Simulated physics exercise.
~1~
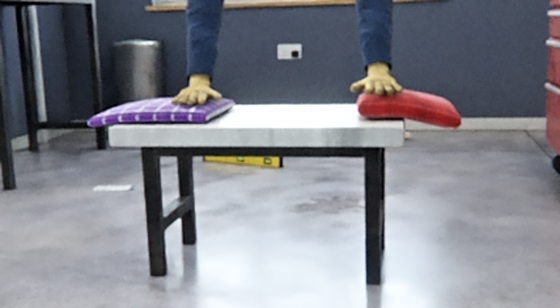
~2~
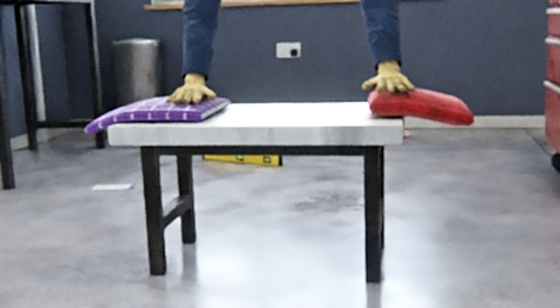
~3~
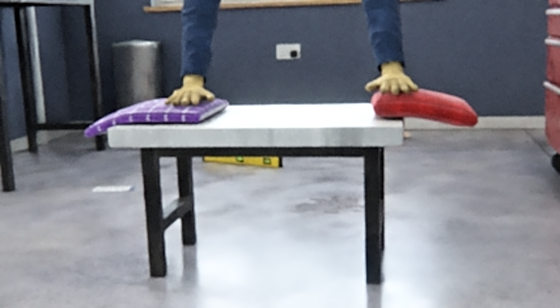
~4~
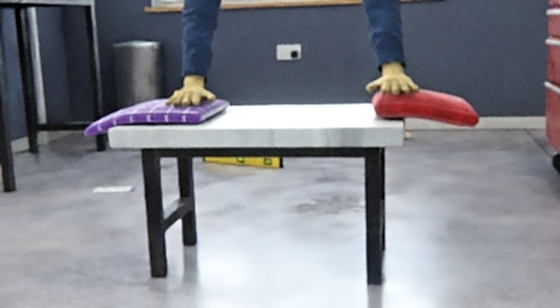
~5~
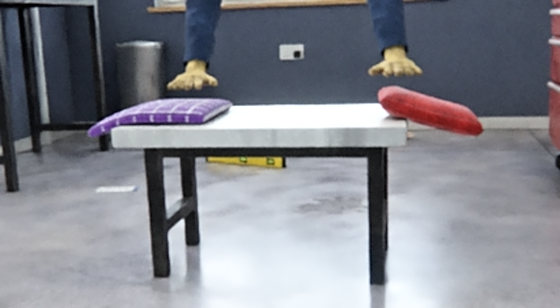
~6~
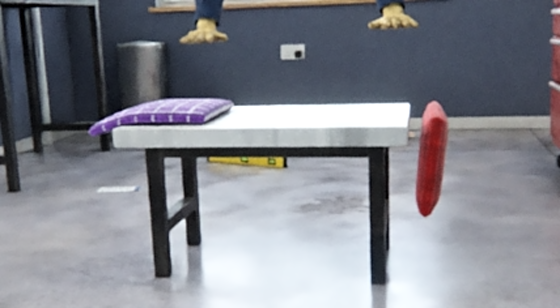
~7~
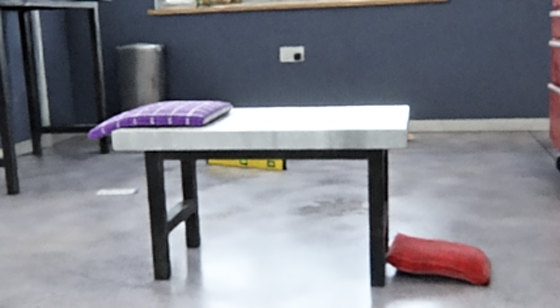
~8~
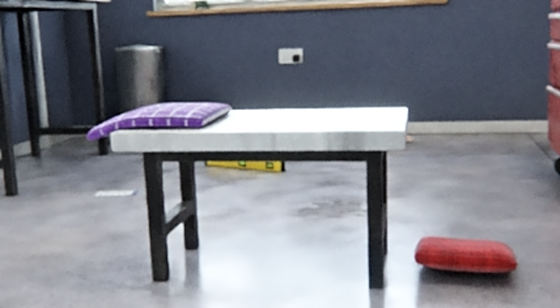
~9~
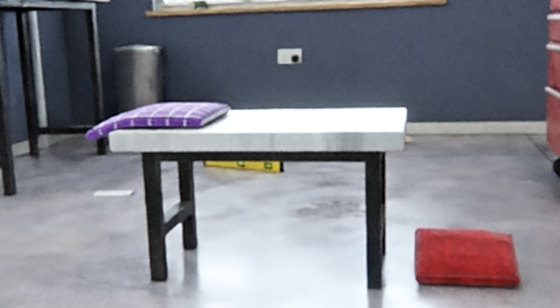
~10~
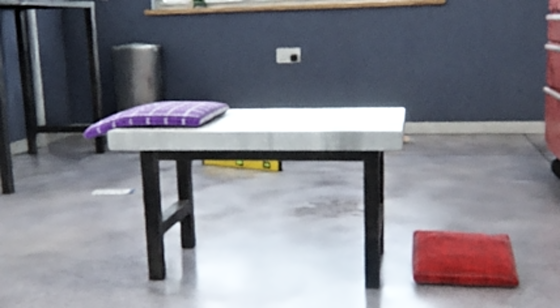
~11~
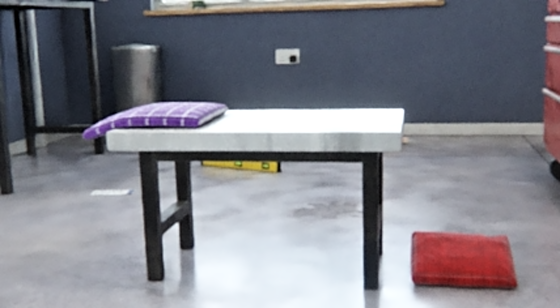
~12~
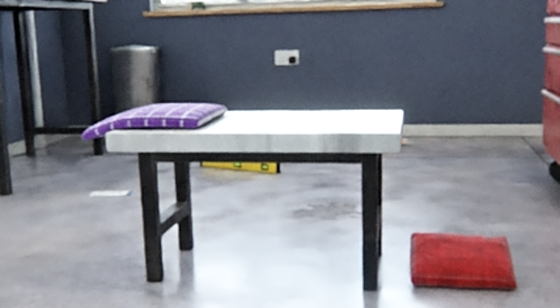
On a side table, gloved hands lift off two pads, and the red one falls.
